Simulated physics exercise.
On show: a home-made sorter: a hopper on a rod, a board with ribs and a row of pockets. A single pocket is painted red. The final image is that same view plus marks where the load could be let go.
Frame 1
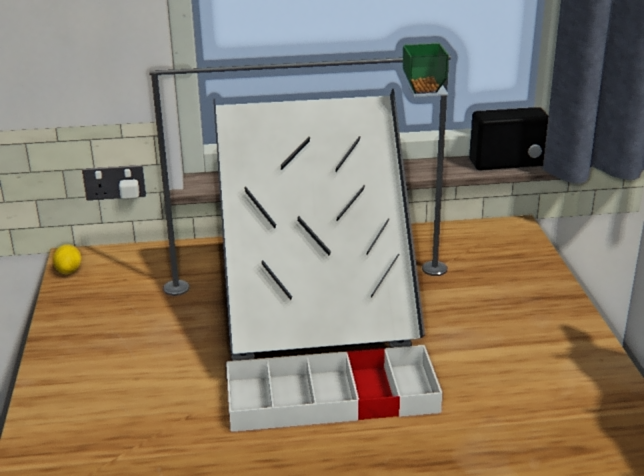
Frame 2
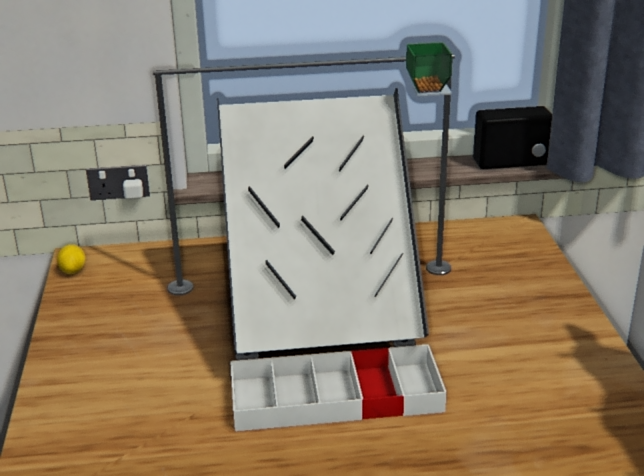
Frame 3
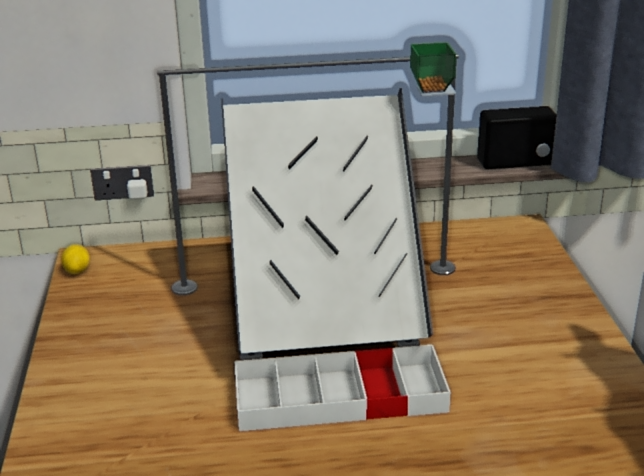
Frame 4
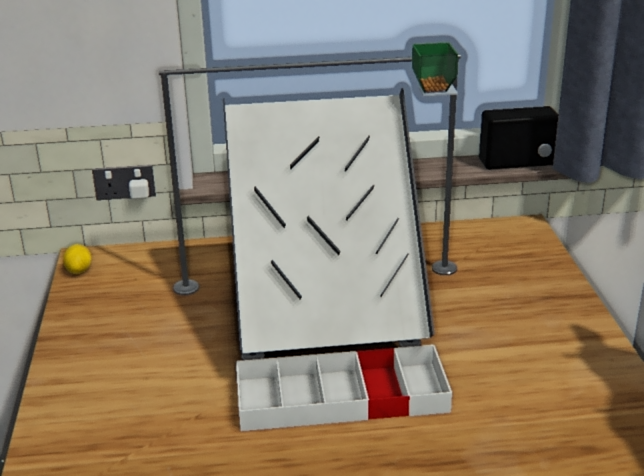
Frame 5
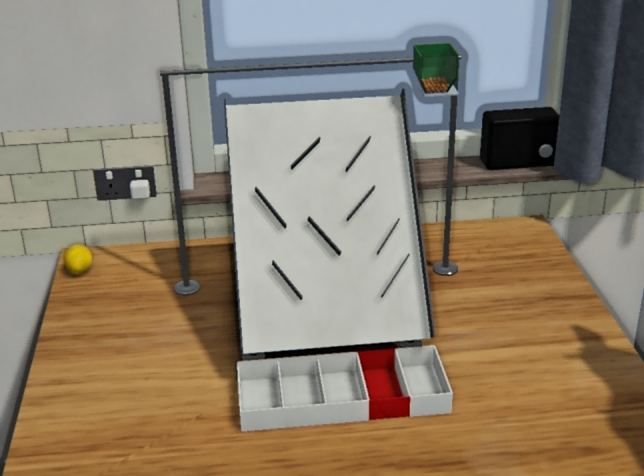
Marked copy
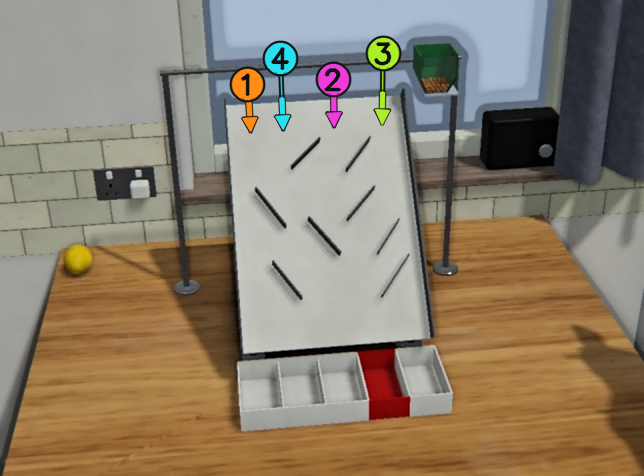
A wooden worktop stands before a tiled wall and window, seen from the front and slightly above. A green hopper with orange-brown contents sits on a dark rod frame at upper right, above a white tilted board with dark slanted ribs and a row of white pockets, one red, with a yellow ball at left. Nothing on the worktop moves; only the view shifts slightly, sliding everything rightward before settling.
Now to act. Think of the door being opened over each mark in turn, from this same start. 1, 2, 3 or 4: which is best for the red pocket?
Mark 2.
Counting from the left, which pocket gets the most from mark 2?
It is the fourth one.
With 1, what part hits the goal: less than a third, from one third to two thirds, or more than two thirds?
Mark 1 gives less than a third.
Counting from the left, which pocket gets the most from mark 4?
The third from the left.
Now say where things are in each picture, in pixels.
In the first picture, hopper at (424, 86), roasted chickpeas, door shut.
In the second picture, ribs (285, 165) to (313, 136), (340, 167) to (364, 135), (249, 186) to (279, 224).
In the third picture, ribs (346, 217) to (372, 185), (306, 216) to (339, 252), (376, 251) to (397, 218).
In the fourth picture, ribs (272, 260) to (301, 296), (382, 294) to (409, 253).
In the fifth picture, red pocket at (389, 407), number 4 of 5 from the left.
On the marked copy, mark 1 meets the board at (250, 126); mark 2 meets the board at (334, 121); mark 3 meets the board at (382, 118); mark 4 meets the board at (283, 124).
With 1, a small part in the red pocket, most in other pockets.
With 2, nearly all in the red pocket, a small part in other pockets.
With 3, a small part in the red pocket, most in other pockets, a stray few held on the board.
With 4, a small part in the red pocket, most in other pockets.
